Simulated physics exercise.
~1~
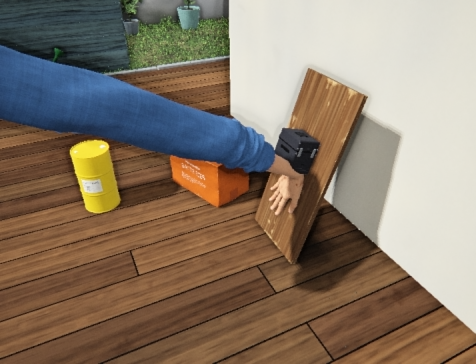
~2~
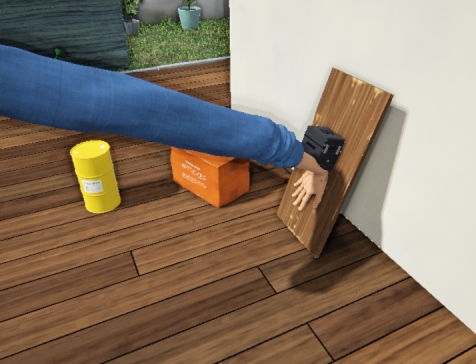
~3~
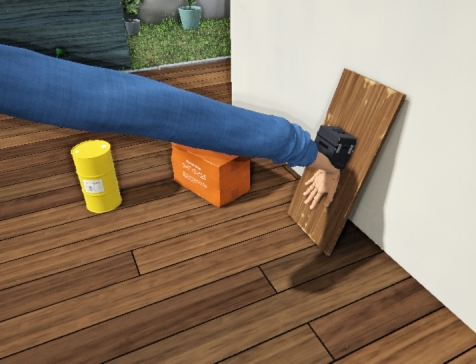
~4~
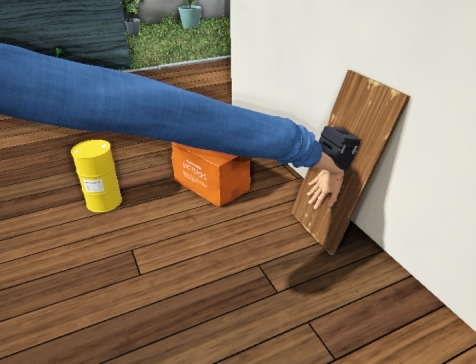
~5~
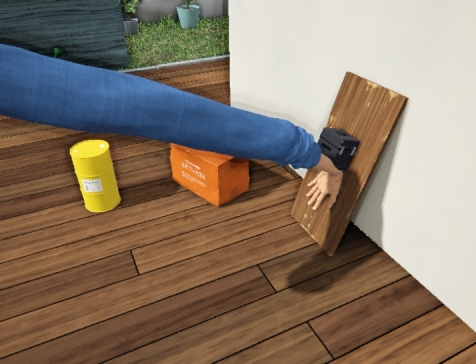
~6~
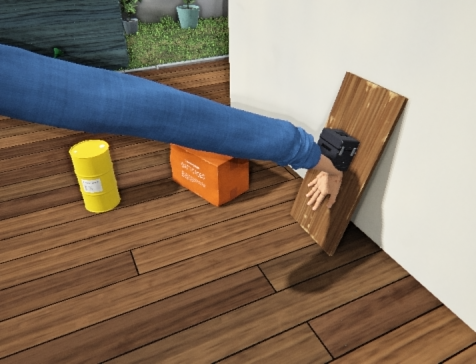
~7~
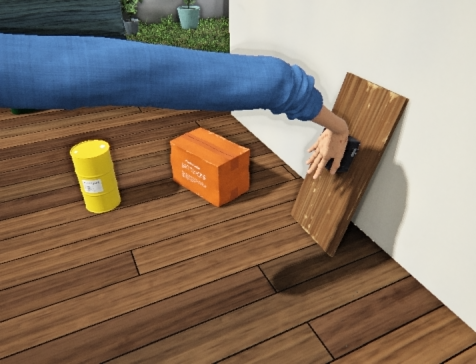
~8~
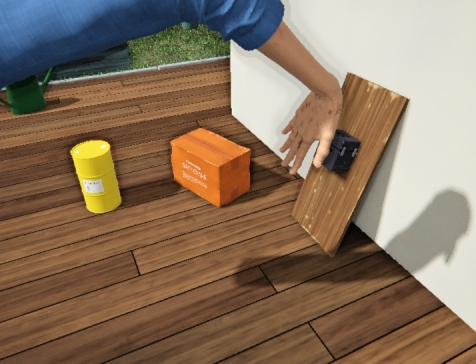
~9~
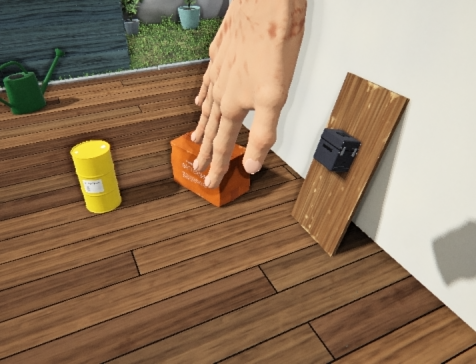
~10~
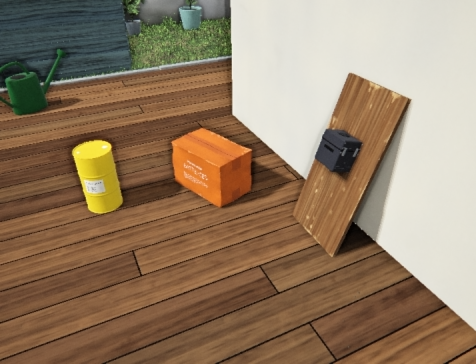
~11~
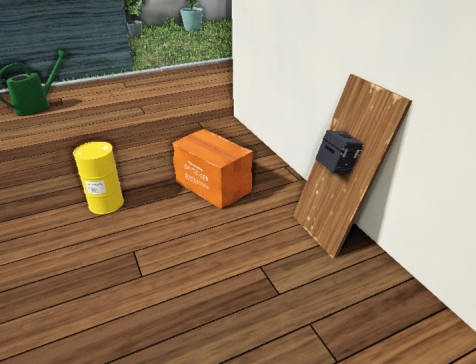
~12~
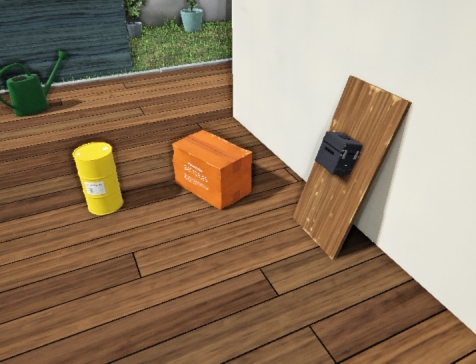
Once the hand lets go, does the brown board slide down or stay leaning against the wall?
The brown board stays leaning against the wall after the hand lets go.
The clip opens on a wooden deck where an arm in a blue sleeve holds a brown board with a dark block on its face near a pale wall. A yellow canister and an orange box stand to the left. The hand shifts the board a short way to the right and keeps it leaning there for a while. Then the fingers let go, and the hand draws back past the orange box and out of view, revealing a green watering can at the far left. The board stays propped against the wall, with the block still on it.
